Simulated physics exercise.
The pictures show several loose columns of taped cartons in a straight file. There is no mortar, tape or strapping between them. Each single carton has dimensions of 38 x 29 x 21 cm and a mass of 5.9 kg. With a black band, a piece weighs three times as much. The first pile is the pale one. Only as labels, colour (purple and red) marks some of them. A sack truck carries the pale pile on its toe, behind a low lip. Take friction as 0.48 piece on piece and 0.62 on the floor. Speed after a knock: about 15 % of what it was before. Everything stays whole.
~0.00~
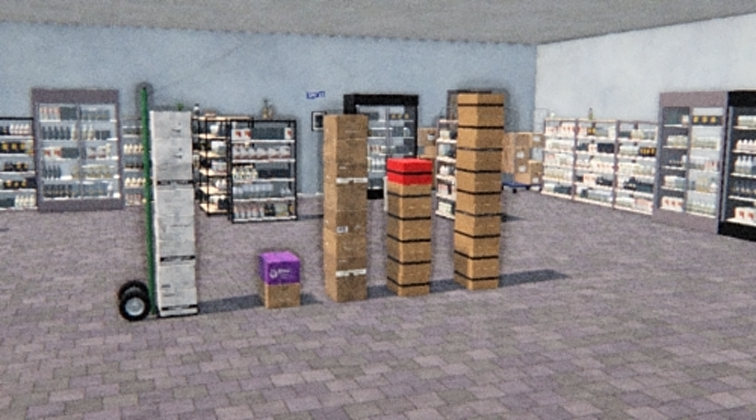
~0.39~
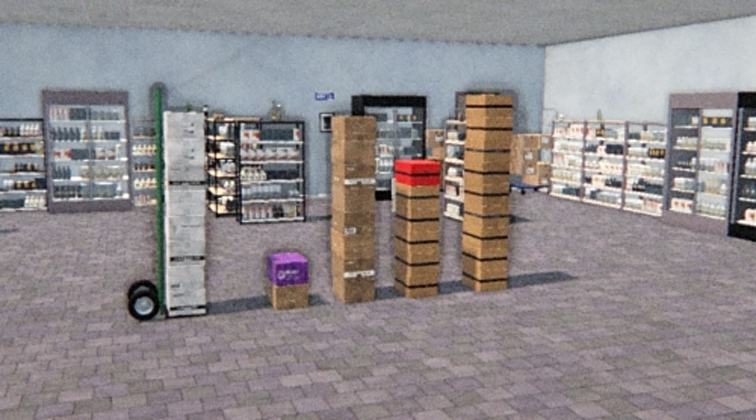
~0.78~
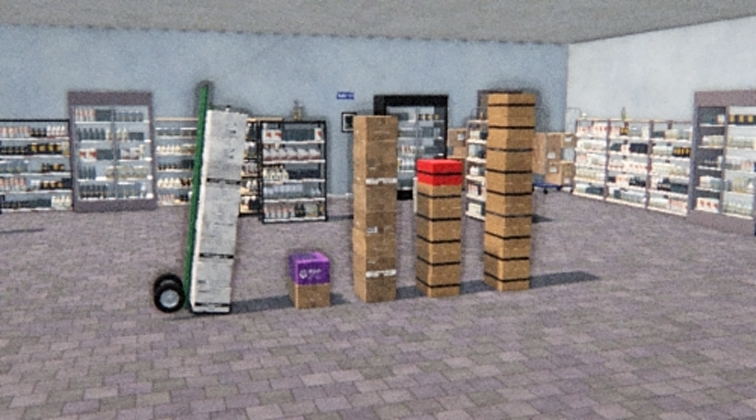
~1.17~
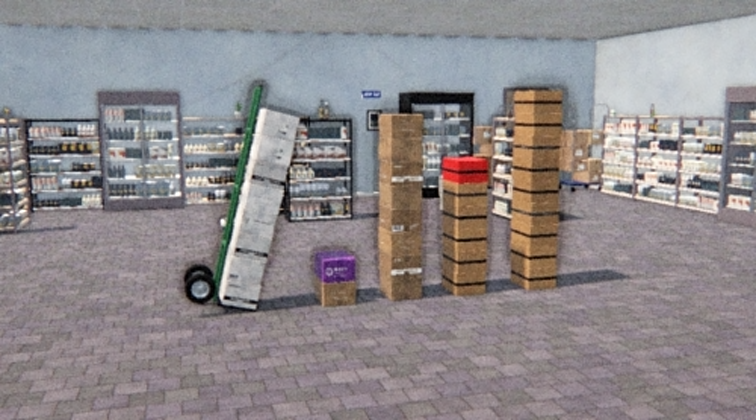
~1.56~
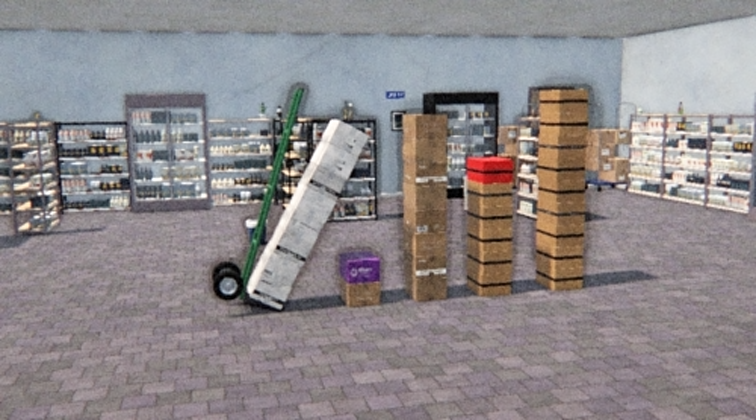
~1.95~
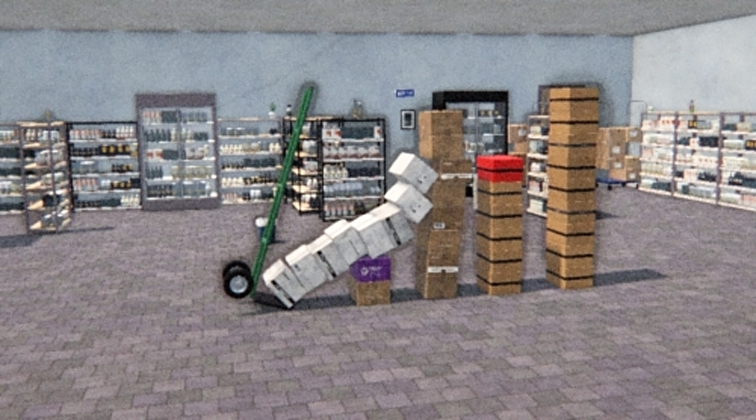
To begin with, a green sack truck holding a pale stack of cartons stands upright, left of a short purple-topped pile and three taller brown columns, one topped red. The truck tilts to the right, and the pale cartons lean away from its frame, bending over the purple carton against the nearest tall column.
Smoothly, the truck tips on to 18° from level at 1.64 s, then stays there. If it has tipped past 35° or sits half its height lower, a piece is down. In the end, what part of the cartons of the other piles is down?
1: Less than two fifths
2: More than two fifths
Option 1: Less than two fifths.
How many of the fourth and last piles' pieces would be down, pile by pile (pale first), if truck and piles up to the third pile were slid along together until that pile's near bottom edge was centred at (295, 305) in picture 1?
Counts down: Fourth 0; last 0.
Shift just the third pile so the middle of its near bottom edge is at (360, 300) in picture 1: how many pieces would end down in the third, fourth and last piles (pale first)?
Pile tally - third: 0, fourth: 0, last: 0.
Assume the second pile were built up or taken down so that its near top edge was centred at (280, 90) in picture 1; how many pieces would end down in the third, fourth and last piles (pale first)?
Third 6, fourth 5, last 9.
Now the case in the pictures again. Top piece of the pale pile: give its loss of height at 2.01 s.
About 50 cm.
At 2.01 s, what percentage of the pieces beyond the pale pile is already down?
At that instant, 0 percent.
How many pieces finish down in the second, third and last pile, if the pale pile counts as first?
Counting each pile, the second has 0, the third 1 and the last 0.
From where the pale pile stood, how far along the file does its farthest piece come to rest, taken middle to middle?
I'd say close to 130 cm along.
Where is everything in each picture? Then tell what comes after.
In the first frame (places mark the middle of the side facing us; the camera pans a little), truck frame (146, 136) 0° forward; red carton (418, 173); purple carton (284, 273); the rest undisturbed.
The second frame shows truck frame (160, 136) 1° forward; red carton (426, 175).
The third frame shows truck frame (202, 133) 7° forward, top of the pale pile leaning 7°; red carton (447, 174); the rest undisturbed.
The fourth frame shows truck frame (252, 130) 14° forward, top of the pale pile leaning 14°; red carton (473, 172); the rest undisturbed.
The fifth frame shows truck frame (289, 132) 18° forward, top of the pale pile leaning 29°; red carton (498, 172); the rest undisturbed.
The sixth frame shows truck frame (299, 131) 18° forward, top of the pale pile leaning 39°; purple carton (375, 271); red carton (508, 171); steepest lean 4°, the carton at (449, 219); 8 disturbed, none down.
After 2.01 s, 8 of the pale pile down; none of the 25 other cartons down, 8 disturbed.
After 2.12 s, 8 of the pale pile down; none of the 25 other cartons down, 9 disturbed; purple carton shifted 17 mm.
After 2.38 s, 8 of the pale pile down; none of the 25 other cartons down, 10 disturbed; red carton shifted 32 mm; purple carton shifted 19 mm.
At rest (3.4 s), 8 of the pale pile down; 1 of the 25 other cartons down; red carton shifted 30 mm; purple carton shifted 19 mm. That is 4 per cent. As the last picture would show them, middles, red carton near (502, 169), purple carton near (371, 266).
